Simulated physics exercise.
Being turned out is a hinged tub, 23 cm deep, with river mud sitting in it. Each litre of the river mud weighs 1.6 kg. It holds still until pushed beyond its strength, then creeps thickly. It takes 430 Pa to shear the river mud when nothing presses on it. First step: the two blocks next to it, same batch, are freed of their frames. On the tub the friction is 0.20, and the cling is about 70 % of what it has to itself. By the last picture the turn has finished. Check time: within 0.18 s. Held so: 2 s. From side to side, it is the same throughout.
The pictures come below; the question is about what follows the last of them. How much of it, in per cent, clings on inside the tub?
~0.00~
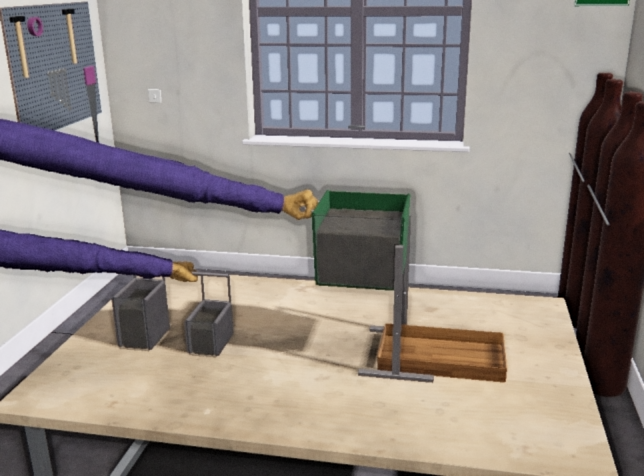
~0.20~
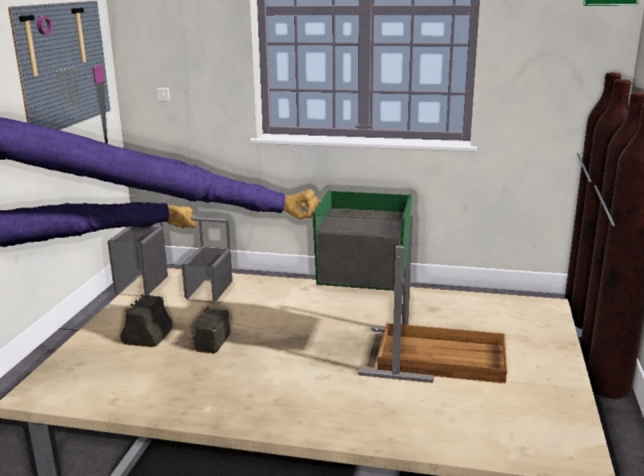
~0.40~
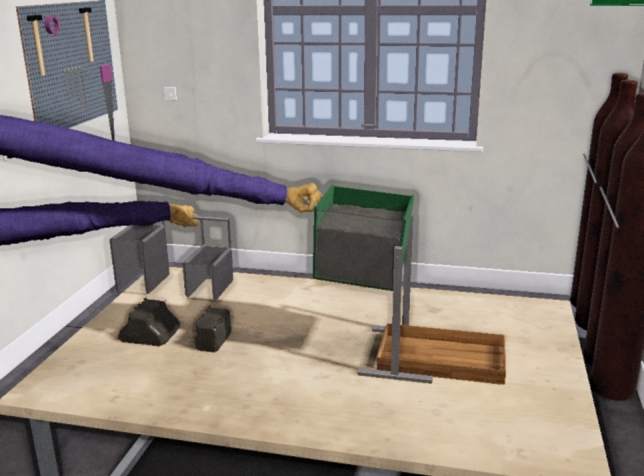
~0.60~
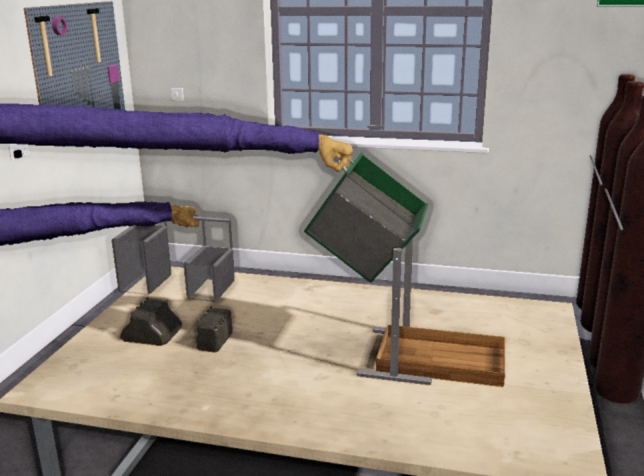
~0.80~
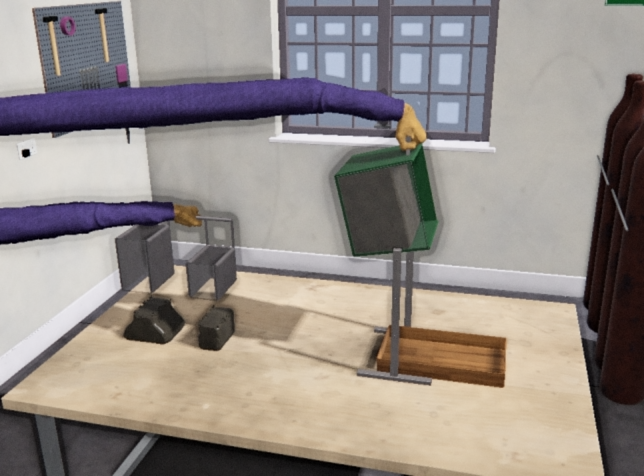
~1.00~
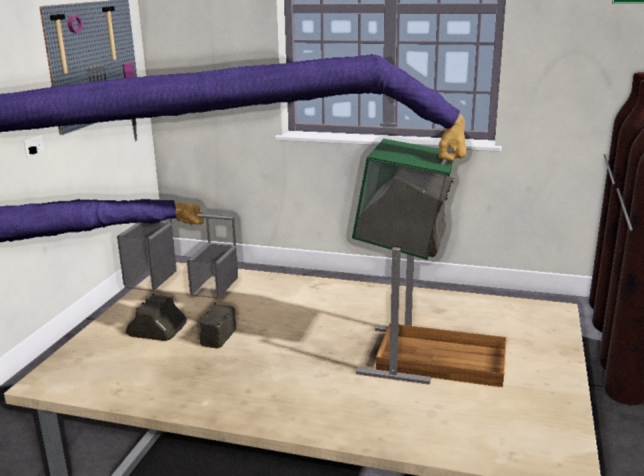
I would say close to 27 percent.
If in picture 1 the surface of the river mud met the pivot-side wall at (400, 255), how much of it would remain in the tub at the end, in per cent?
In that case, around 45 percent.
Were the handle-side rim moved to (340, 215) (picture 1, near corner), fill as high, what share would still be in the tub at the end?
The tub would end up holding some 40 % of it.
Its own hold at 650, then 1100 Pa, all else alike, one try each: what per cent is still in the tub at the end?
Respectively, close to 35 % and close to 50 %.
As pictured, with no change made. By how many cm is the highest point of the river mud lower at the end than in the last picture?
15 cm or so.
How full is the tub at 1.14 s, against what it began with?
It comes to about 50 percent of the start.
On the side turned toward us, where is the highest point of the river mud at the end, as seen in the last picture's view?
Around (386, 227).
After 1.14 s, the tub is at 100 degrees and holds 52 %.
After 1.31 s, the tub is at 100 degrees and holds 31 %.
After 1.48 s, the tub is at 100 degrees and holds 28 %.
After 1.65 s, the tub is at 100 degrees and holds 27 %.
After 3.00 s, the tub is at 100 degrees and holds 27 %.
